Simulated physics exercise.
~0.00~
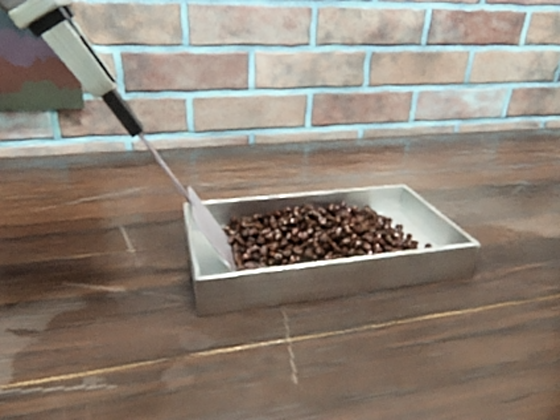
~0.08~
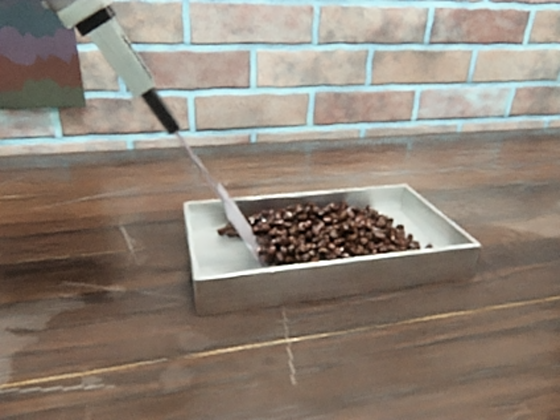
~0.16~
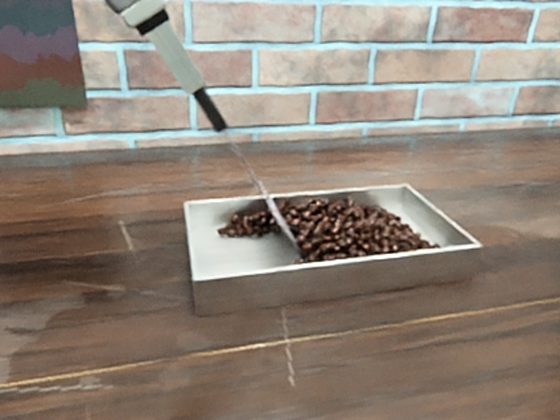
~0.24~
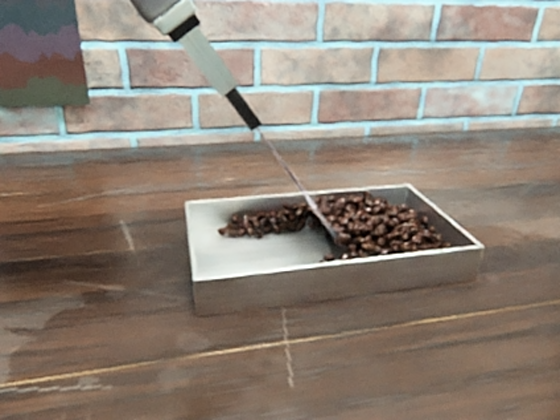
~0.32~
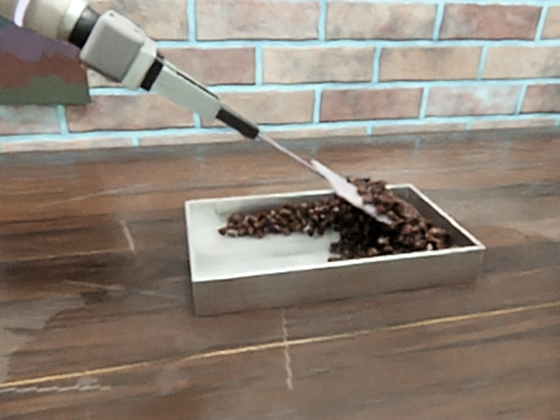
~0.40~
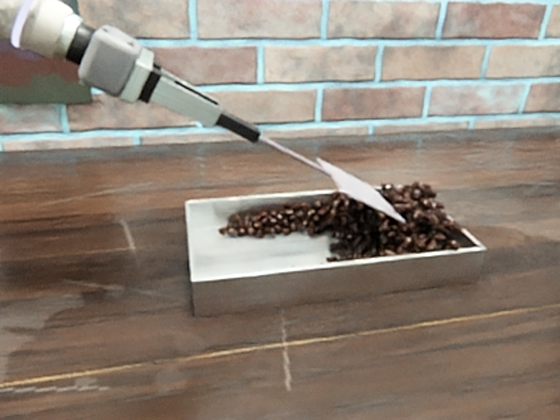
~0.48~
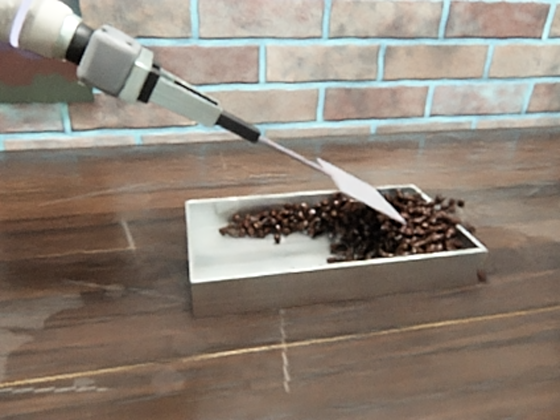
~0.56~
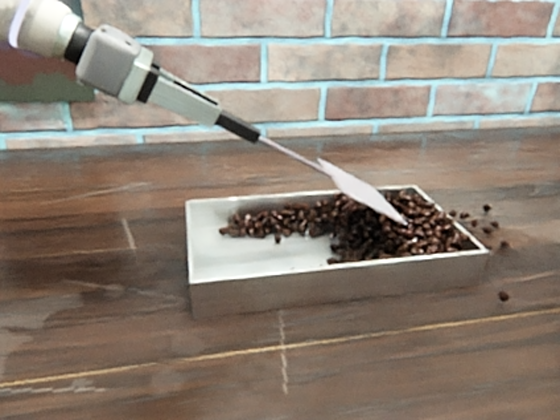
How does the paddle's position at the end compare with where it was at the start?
At the start the paddle is down at the left end of the trough. By the end it is farther right and a little higher, resting over the heaped beans toward the right end.
